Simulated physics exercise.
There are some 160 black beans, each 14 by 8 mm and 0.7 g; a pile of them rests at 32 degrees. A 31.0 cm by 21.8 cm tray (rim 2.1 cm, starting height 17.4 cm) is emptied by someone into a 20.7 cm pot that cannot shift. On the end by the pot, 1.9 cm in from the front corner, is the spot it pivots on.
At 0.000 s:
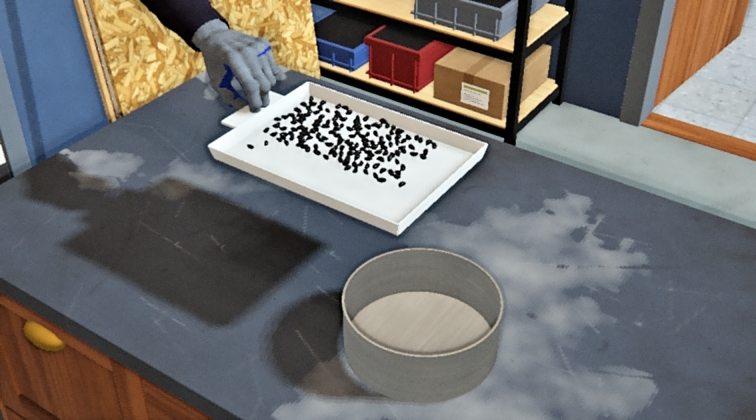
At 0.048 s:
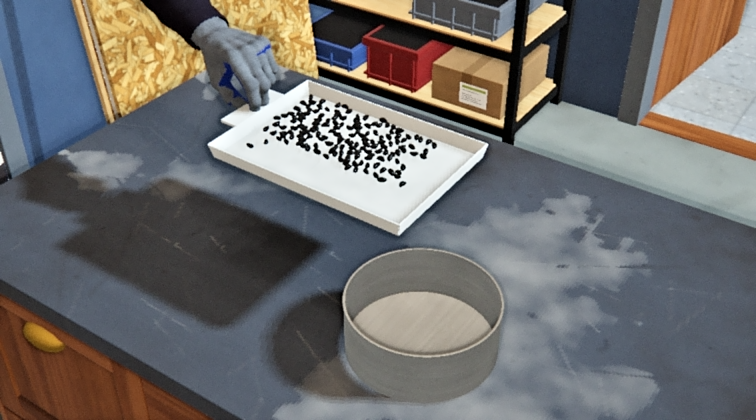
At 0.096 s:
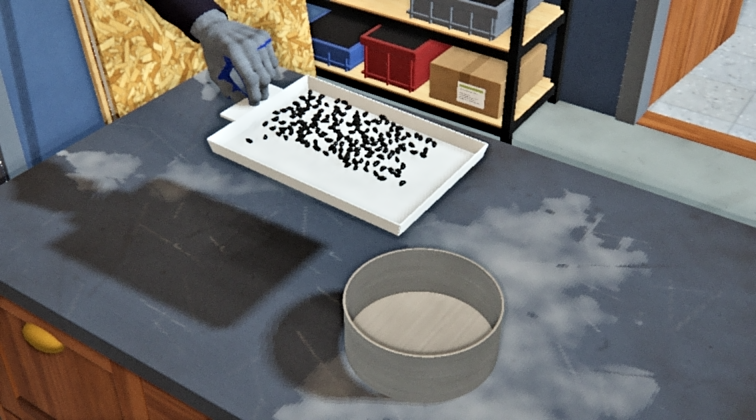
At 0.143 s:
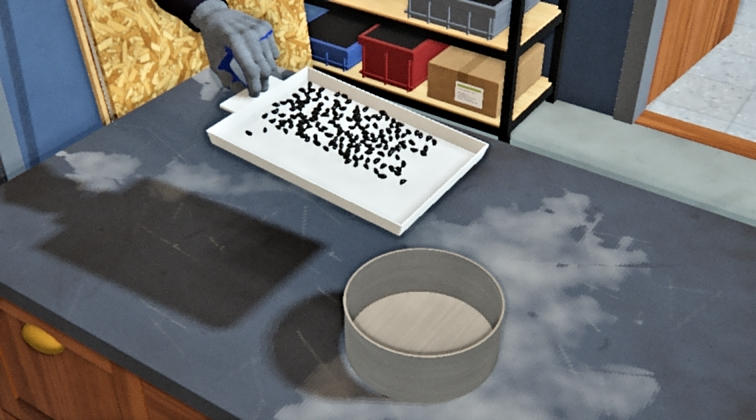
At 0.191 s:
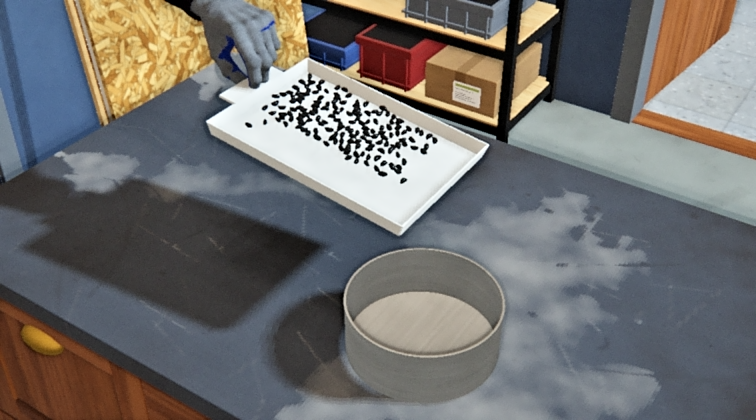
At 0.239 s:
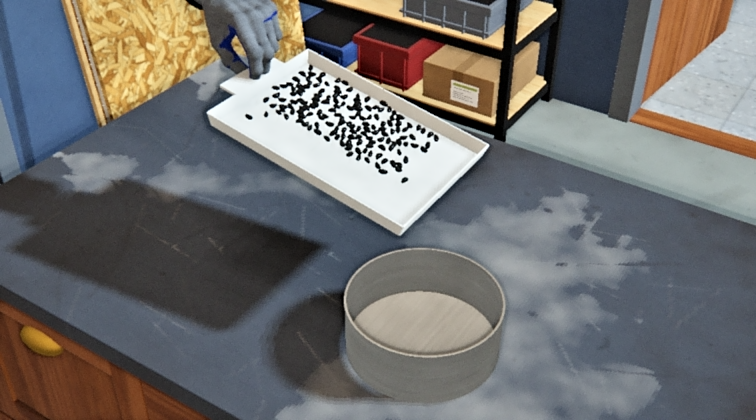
A gray-gloved hand slowly raised the far left end of a white tray scattered with black beans, tilting it toward a round gray pot on the dark worktop, while the beans barely shifted on it.
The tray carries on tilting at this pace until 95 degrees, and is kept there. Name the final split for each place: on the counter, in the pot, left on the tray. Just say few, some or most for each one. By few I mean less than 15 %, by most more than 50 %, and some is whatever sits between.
I would say counter most, pot some, left on the tray few.
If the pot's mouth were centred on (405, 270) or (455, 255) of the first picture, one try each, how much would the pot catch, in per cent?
Roughly 40 per cent, then 90 per cent.
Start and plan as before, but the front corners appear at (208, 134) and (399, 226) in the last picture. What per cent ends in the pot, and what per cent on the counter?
The pot gets 75 and the counter 25.
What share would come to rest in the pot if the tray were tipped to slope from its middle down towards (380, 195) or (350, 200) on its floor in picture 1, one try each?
That would be close to 100 per cent, then close to 100 per cent.
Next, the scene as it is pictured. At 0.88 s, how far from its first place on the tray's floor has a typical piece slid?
17 cm.
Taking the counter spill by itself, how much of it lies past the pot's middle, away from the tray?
Some 80 per cent.
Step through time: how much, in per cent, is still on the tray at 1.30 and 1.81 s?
In turn: 70, 20.
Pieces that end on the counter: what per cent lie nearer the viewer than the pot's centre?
I'd put it at around 0 per cent.
Then, at 0.88 s, tilt 51 degrees; the tray holds 100 %, the pot 0 %.
After 1.30 s, tilt 76 degrees; the tray holds 70 %, the pot 10 %.
Then, at 1.81 s, tilt 95 degrees; the tray holds 20 %, the pot 20 %.
At rest (3.1 s), counter 65 %, pot 30 %, tray 0 %.
